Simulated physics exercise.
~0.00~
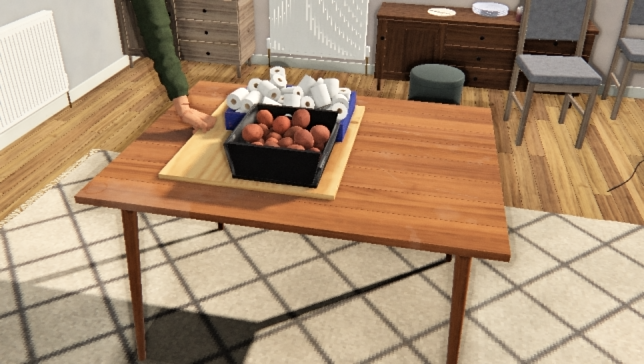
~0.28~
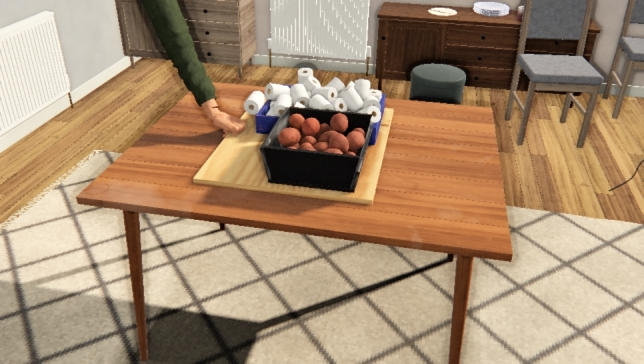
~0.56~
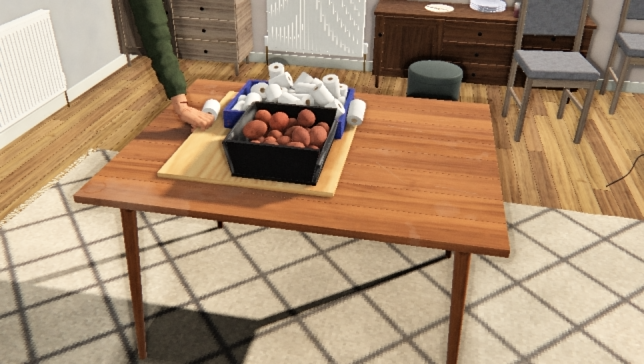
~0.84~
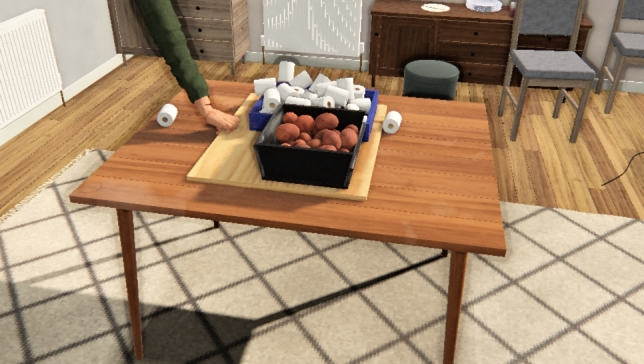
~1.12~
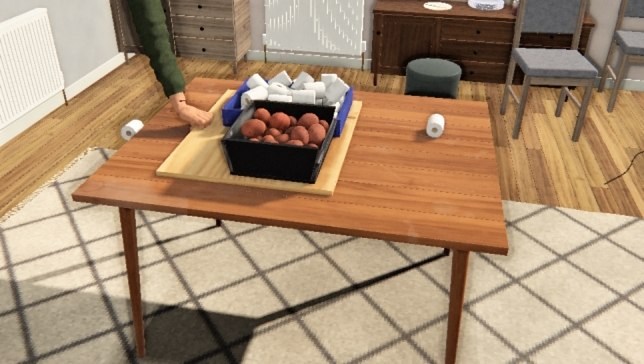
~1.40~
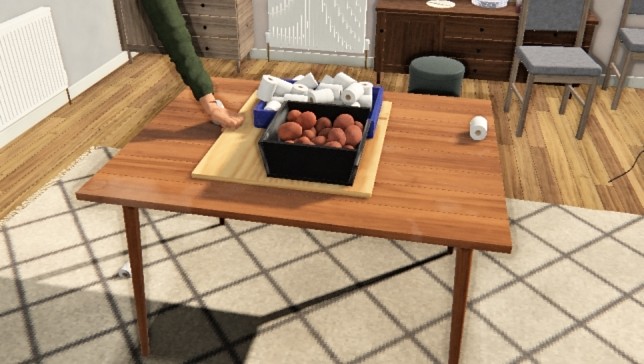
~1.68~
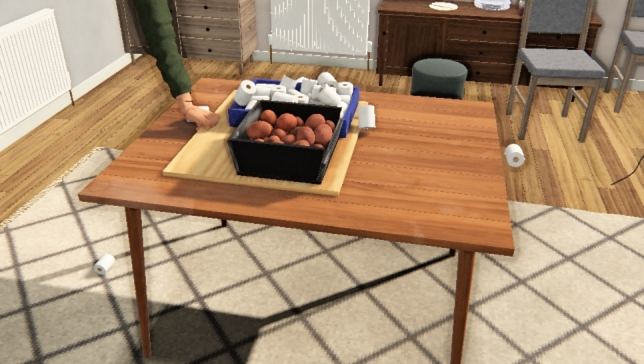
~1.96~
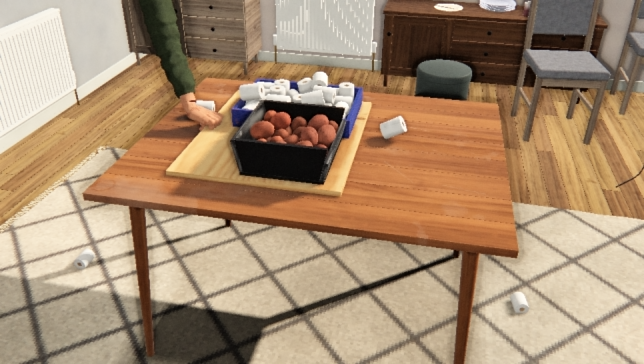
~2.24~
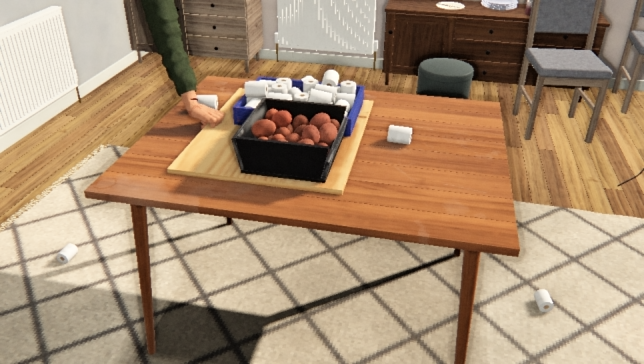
On a wooden table, a hand shakes two crates, spilling some paper rolls but no potatoes.
